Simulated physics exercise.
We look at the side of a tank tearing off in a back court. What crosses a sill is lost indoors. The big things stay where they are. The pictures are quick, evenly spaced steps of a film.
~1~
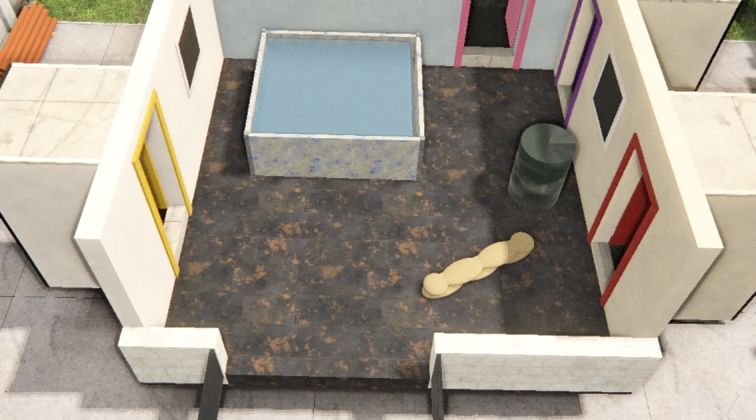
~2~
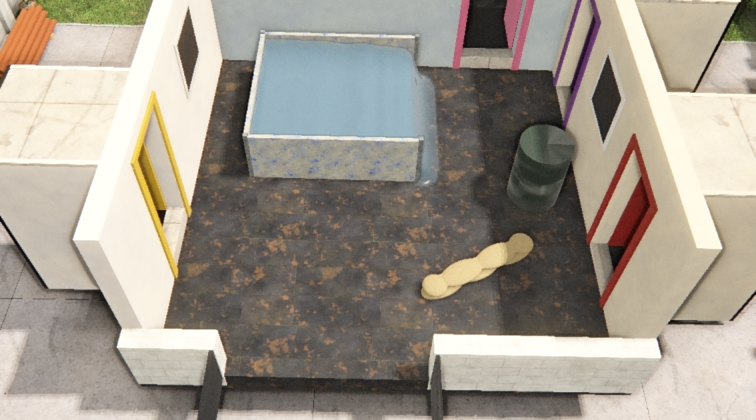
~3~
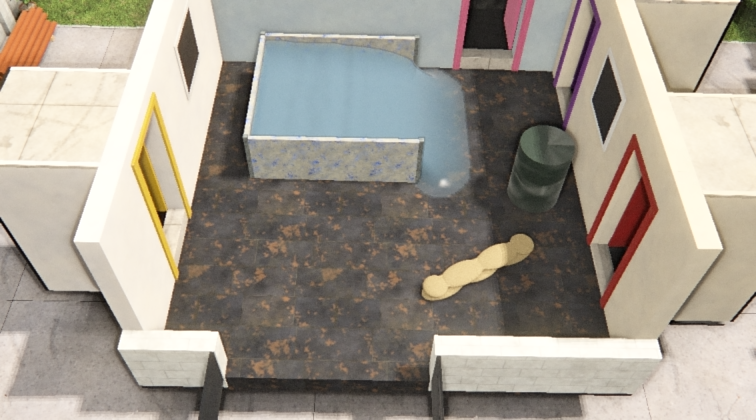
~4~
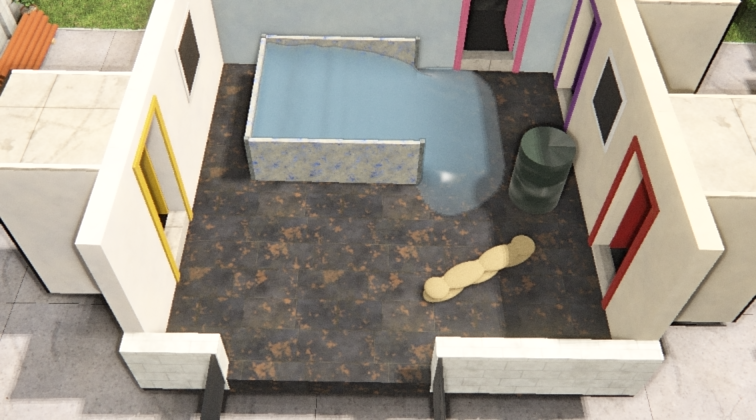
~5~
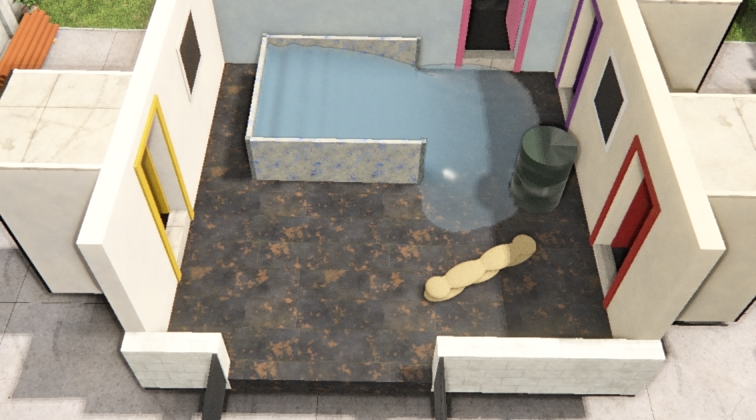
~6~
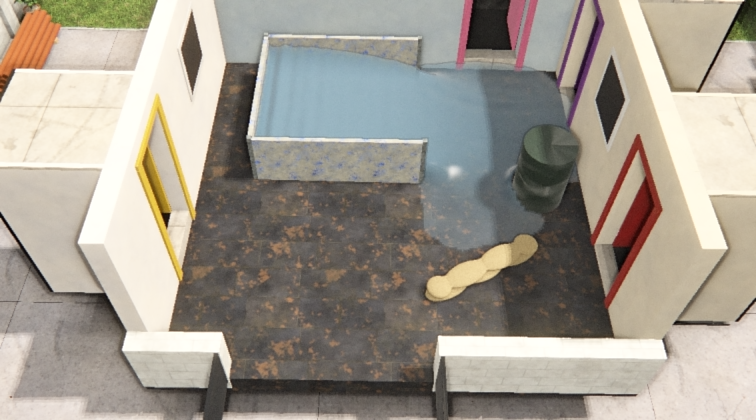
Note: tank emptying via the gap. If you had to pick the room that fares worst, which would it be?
I would pick the purple room.
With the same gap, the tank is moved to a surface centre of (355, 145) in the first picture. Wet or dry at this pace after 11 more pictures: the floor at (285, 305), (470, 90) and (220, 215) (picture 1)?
Result, in order: Unaffected; affected; unaffected.
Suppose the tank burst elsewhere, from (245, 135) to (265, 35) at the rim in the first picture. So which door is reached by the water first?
Answer: The yellow door.
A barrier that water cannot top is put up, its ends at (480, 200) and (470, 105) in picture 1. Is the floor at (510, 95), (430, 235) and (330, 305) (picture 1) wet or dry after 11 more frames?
First spot soaked, second soaked, third soaked.
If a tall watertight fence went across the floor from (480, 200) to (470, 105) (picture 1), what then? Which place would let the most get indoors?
That would be the one in purple.
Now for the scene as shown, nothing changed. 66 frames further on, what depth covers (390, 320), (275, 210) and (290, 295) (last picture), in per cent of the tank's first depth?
About 6 per cent, then 10 per cent, then 10 per cent.
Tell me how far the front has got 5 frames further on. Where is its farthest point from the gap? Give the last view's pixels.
I'd say near (597, 293).
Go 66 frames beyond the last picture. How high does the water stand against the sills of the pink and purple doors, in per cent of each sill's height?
Approx. 30 % followed by 310 %.
A moment on, water covers 30 % of the floor; purple door a lot in, pink door wet at the sill, nothing in, red door wet at the sill, nothing in, yellow door not reached.
Next, water covers 40 % of the floor; purple door a lot in, pink door wet at the sill, nothing in, red door some in, yellow door not reached.
Then, water covers 65 % of the floor; purple door a lot in, pink door some in, red door some in, yellow door not reached.
Later, water covers 90 % of the floor; purple door a lot in, pink door some in, red door a lot in, yellow door wet at the sill, nothing in.
In the end, water covers 95 % of the floor; purple door a lot in, pink door some in, red door a lot in, yellow door wet at the sill, nothing in; the purple door has let in the most.
